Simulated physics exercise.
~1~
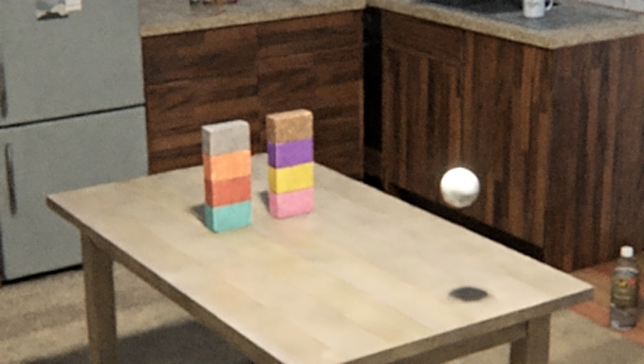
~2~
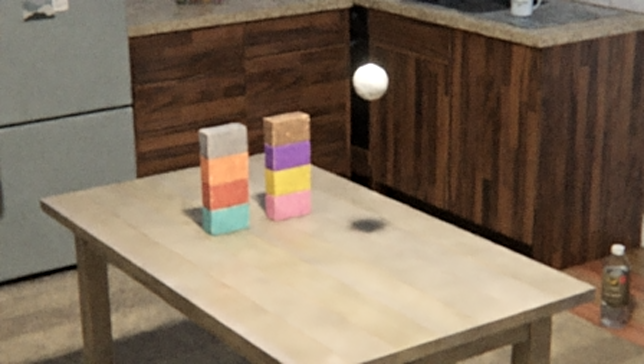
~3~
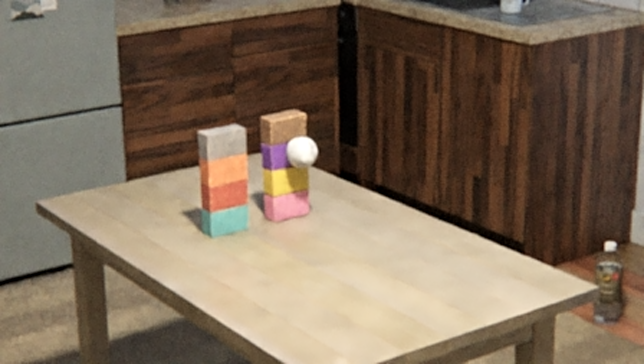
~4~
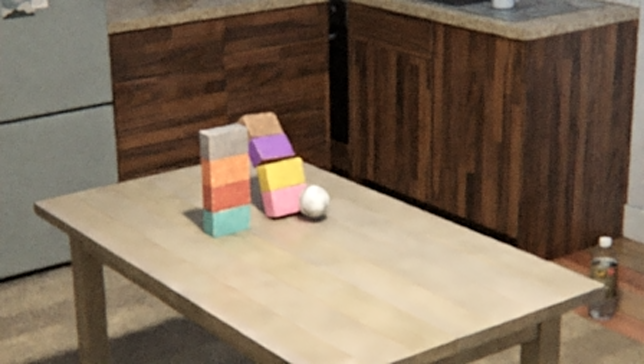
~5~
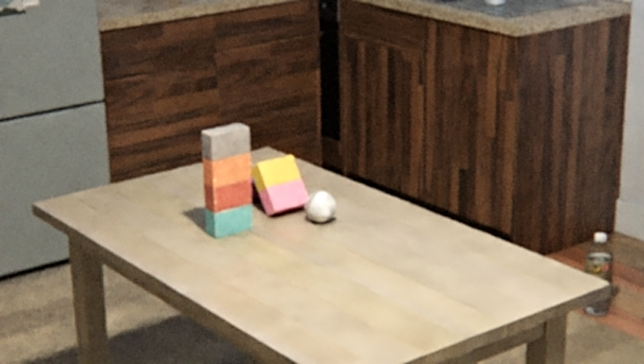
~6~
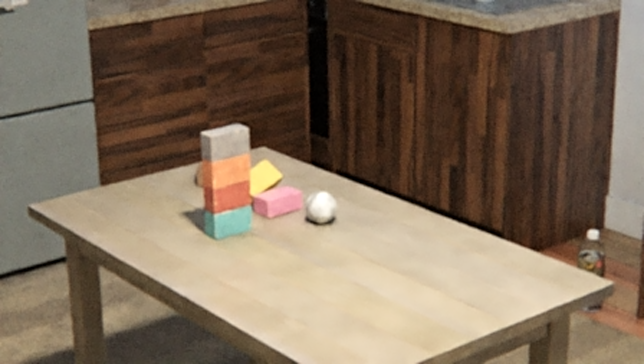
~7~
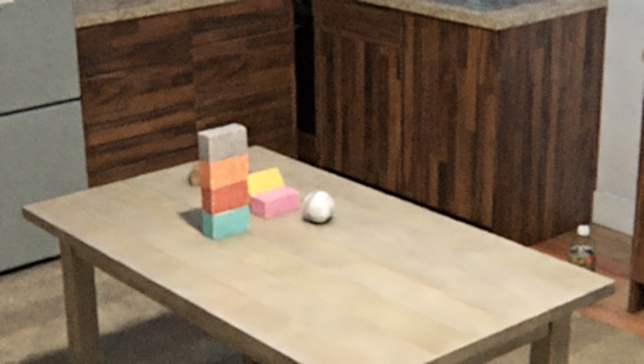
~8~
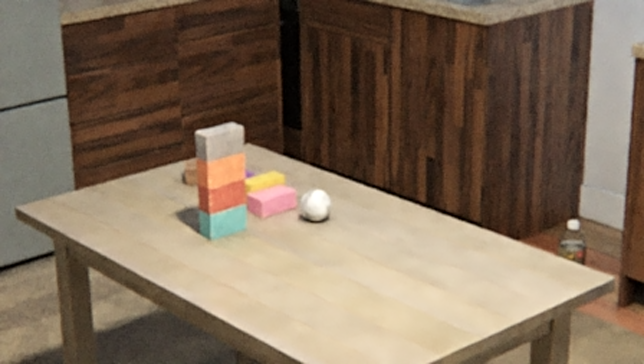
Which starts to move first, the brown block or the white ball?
The white ball moves first, flying toward the stack while the brown block is still sitting on top of it.
